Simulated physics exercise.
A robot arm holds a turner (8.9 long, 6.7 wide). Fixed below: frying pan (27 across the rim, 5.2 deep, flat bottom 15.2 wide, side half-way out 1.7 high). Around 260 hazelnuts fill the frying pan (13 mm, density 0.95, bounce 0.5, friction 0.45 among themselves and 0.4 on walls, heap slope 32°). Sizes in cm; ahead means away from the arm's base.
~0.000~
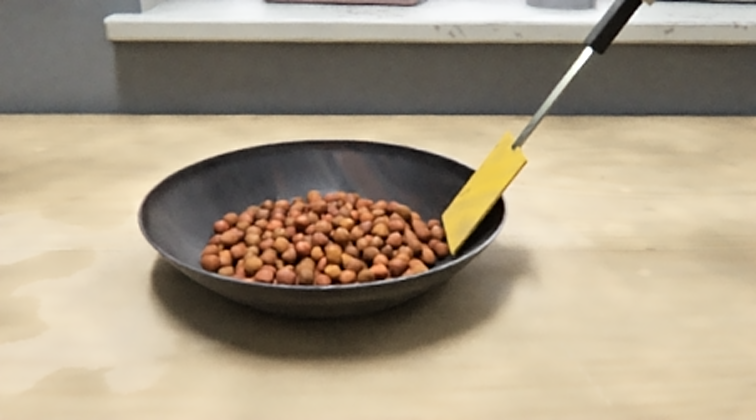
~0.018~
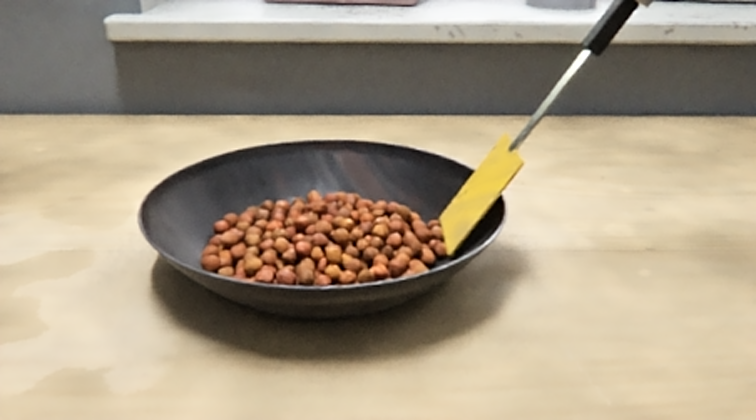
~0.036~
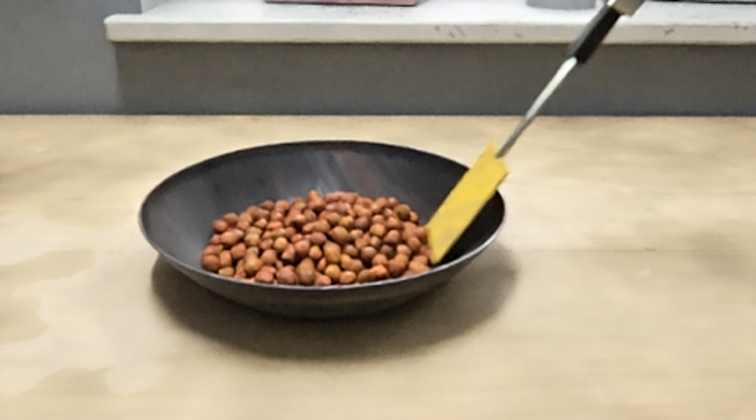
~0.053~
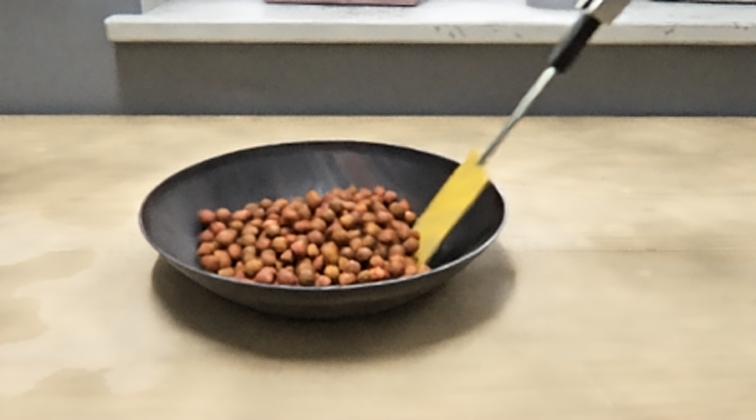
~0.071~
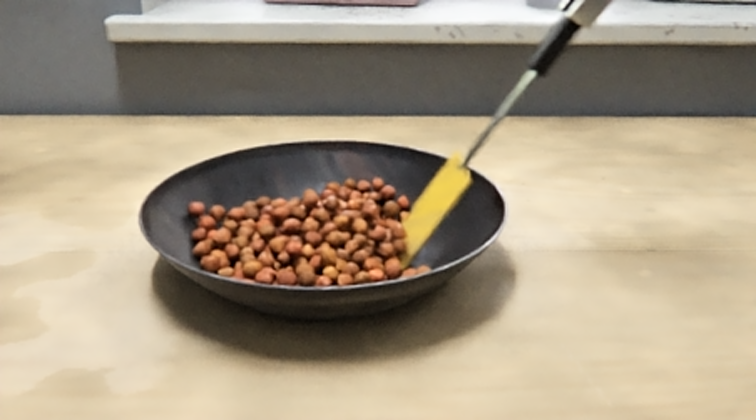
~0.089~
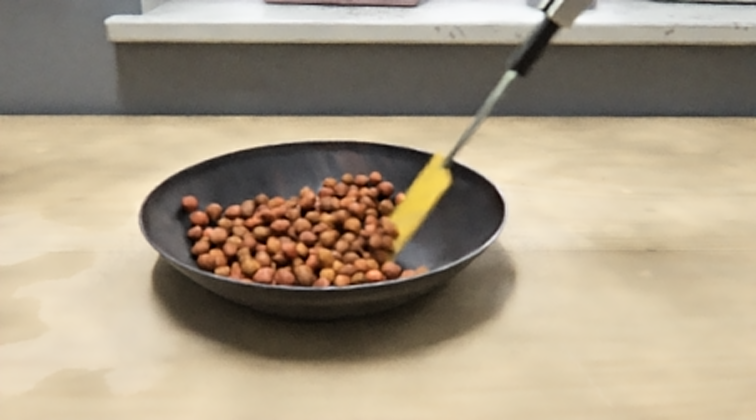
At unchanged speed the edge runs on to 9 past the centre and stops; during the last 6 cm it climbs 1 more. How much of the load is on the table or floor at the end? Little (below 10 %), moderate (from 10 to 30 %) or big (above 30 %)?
Answer: Moderate; from 10 to 30 % of the hazelnuts finish on the table or floor.
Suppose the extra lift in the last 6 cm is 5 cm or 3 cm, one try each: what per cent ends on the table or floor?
About 15 and 20 per cent.
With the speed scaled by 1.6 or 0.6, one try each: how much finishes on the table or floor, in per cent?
About 30 and 0 per cent.
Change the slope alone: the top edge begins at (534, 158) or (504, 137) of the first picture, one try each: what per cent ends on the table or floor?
About 15 and 20 per cent.
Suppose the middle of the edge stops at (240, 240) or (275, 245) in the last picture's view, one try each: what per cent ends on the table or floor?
About 5 and 0 per cent.
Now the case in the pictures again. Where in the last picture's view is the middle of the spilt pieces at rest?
Near (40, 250).
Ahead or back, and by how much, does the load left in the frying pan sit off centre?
About 3.0 cm ahead.
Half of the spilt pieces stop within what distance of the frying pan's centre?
Some 24 cm.
After 0.15 s, sloping 57°, highest piece 4 above the table; 258 in the frying pan.
After 0.21 s, sloping 57°, highest piece 6 above the table; 258 in the frying pan.
After 0.44 s, sloping 57°, highest piece 6 above the table; 212 in the frying pan, 41 on the table or floor, 5 on the blade or in flight.
After 1.49 s, sloping 57°, highest piece 5 above the table; 210 in the frying pan, 48 on the table or floor.
At rest, 210 in the frying pan, 48 on the table or floor. That is 19 % on the table or floor.
